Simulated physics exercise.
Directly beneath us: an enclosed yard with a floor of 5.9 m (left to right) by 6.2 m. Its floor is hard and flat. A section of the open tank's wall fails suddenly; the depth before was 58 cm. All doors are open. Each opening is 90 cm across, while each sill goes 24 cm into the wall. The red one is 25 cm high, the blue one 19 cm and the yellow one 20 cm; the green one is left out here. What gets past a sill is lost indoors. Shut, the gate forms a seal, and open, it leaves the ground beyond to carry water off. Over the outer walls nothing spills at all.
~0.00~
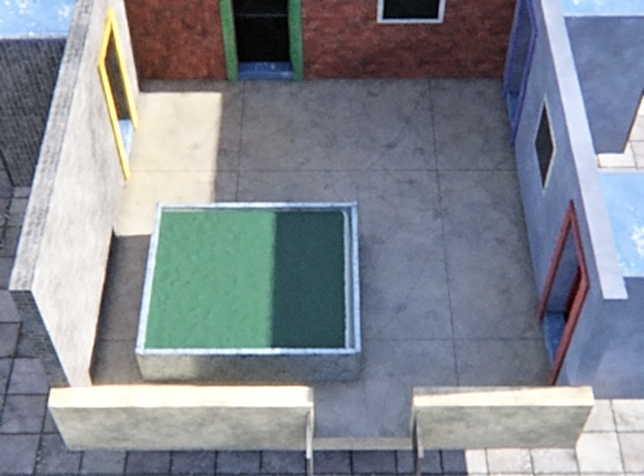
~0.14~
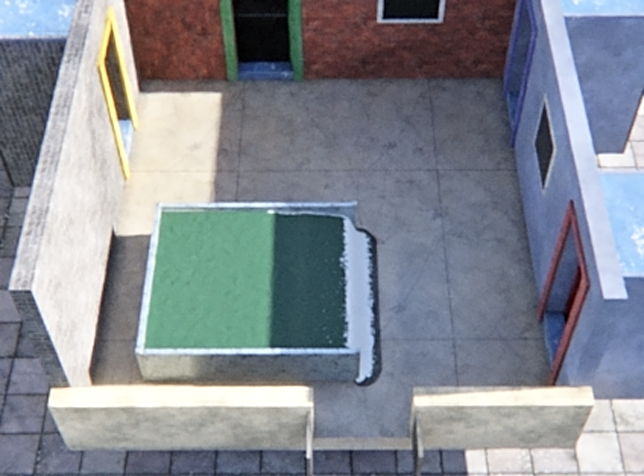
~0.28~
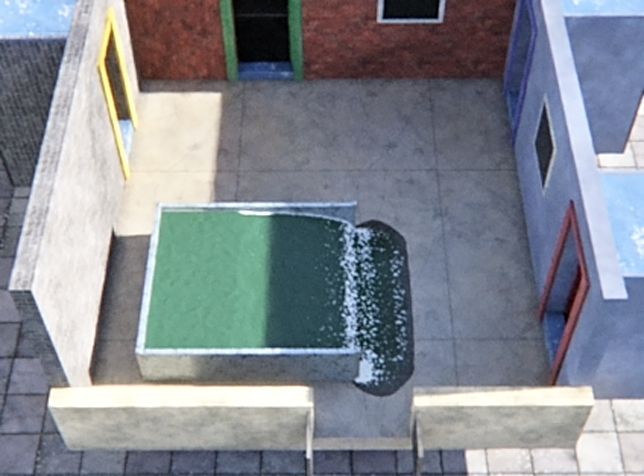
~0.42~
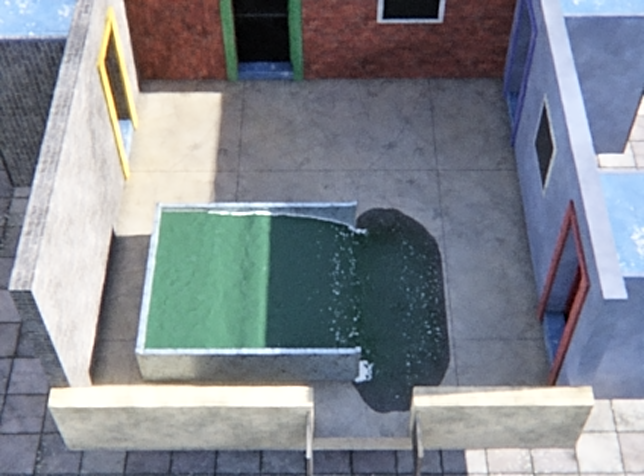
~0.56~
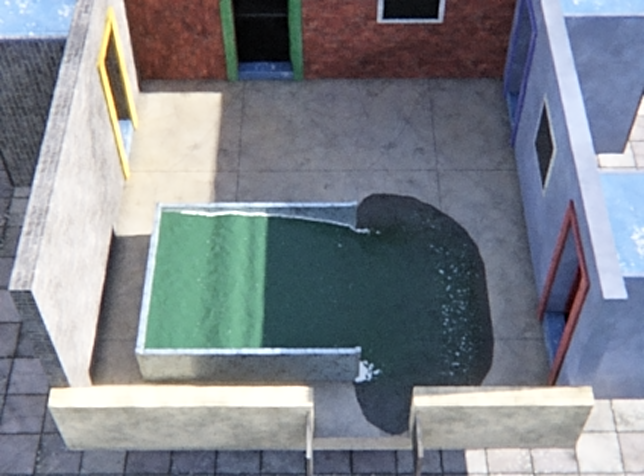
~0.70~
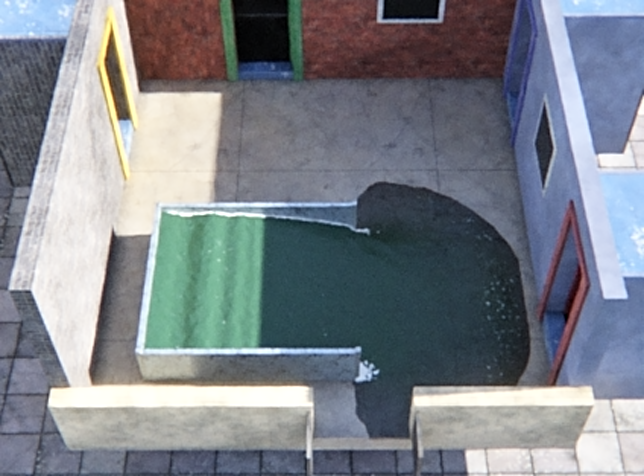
In a walled yard seen from above, green water pours from the right side of an open tank, spreading across the floor.
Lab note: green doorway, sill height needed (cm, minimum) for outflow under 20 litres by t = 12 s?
Approx. 5.5 cm.
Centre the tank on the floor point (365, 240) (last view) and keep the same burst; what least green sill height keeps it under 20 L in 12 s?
I'd put it at close to 9.0 cm.
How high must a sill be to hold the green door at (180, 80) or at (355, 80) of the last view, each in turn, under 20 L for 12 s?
Around 13.0 and 11.0 cm respectively.
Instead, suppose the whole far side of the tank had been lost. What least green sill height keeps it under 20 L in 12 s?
Close to 30 cm at the least.
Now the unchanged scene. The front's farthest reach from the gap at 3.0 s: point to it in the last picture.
Near pixel (495, 81).
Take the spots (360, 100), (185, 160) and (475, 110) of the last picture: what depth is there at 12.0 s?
Around 6 cm, 12 cm and 6 cm.
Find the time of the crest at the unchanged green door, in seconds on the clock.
About 6.5 seconds.
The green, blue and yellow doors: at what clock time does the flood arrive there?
Times: Green 3.8 seconds, blue 1.8 seconds, yellow 5.5 seconds.
After 1.4 s water covers 30 % of the floor, deepest (38 cm) near (531, 311); it has not reached the green door.
After 3.0 s water covers 40 % of the floor, deepest (36 cm) near (531, 311); it has not reached the green door.
After 12.0 s water covers 95 % of the floor, deepest (17 cm) near (87, 421); 8 cm at the green door, 0 litres in over its 15 cm sill.
At the green door as built, the water arrived by 3.9 s and peaked near 10 cm at 6.4 s.
Run again over the same 12 s with other heights there, 26 litres in over 5 cm, 16 litres over 6 cm. The limit of 20 litres is kept from about 5.5 cm up.
